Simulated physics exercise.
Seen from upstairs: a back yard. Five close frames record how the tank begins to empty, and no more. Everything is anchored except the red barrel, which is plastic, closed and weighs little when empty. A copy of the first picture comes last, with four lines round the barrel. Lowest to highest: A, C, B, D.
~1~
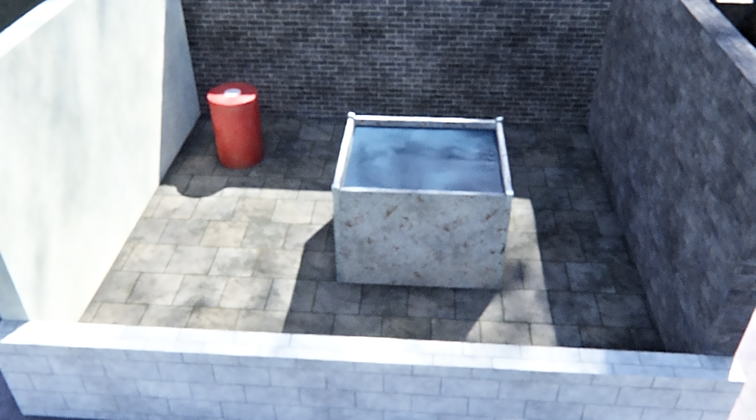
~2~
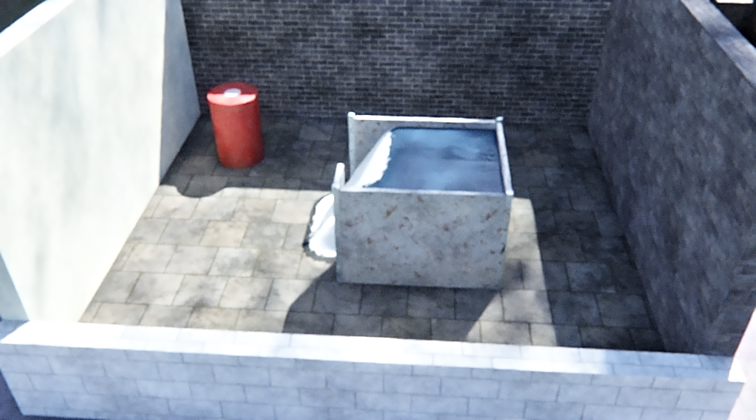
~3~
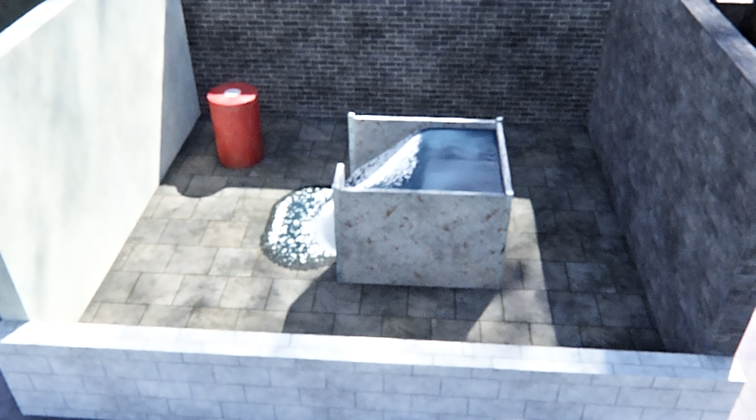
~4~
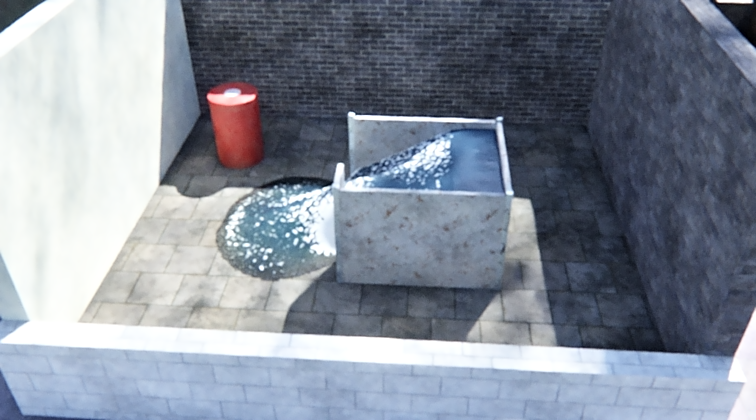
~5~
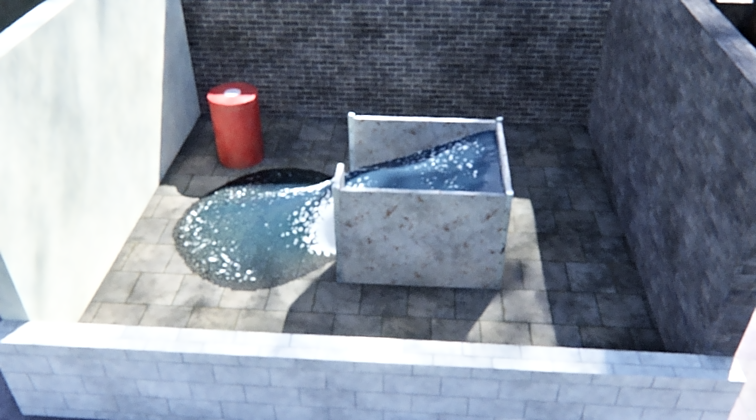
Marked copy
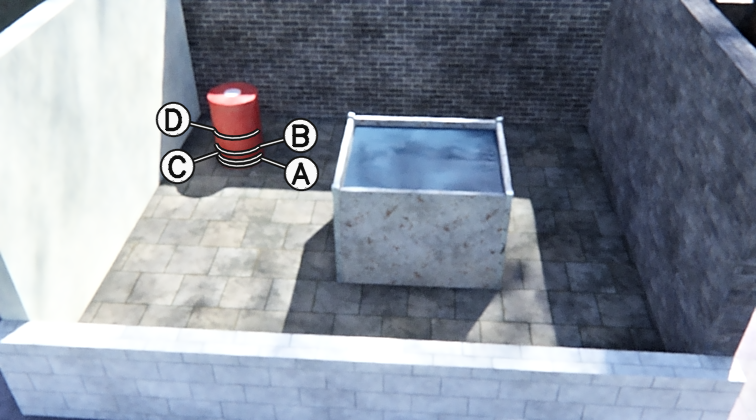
In this clip, a stone tank full of water stands in a walled, paved yard near a red barrel; its left side opens, and water pours out, spreading leftward across the paving in a widening, foam-flecked pool.
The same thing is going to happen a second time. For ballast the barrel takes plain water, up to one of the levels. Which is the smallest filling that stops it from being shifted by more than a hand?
Take D.
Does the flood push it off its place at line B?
Yes, it does.
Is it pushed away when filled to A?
Yes, it does.
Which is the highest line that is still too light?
The answer is B.
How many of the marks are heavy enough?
One of the four.
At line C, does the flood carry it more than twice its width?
Yes, it does.
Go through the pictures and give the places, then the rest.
Lid of the red barrel at (233, 93); tank full, its middle at (423, 160), in the first picture.
In the second picture, 2 % of the ground under water, its edge towards the barrel at (327, 199).
In the third picture, 5 % of the ground under water, its edge towards the barrel at (302, 191).
In the fourth picture, 9 % of the ground under water, its edge towards the barrel at (270, 186).
Lid of the red barrel at (233, 93); 13 % of the ground under water, its edge towards the barrel at (264, 174), in the fifth picture.
In white, A at (236, 166); B at (234, 153); C at (235, 161); D at (232, 138); from the bottom up A, C, B, D.
For line A, it is pushed about 7 times its own width away.
For line B, it is pushed about twice its own width away.
For line C, it is pushed about 4 times its own width away.
For line D, it shifts by a finger or two and stays.
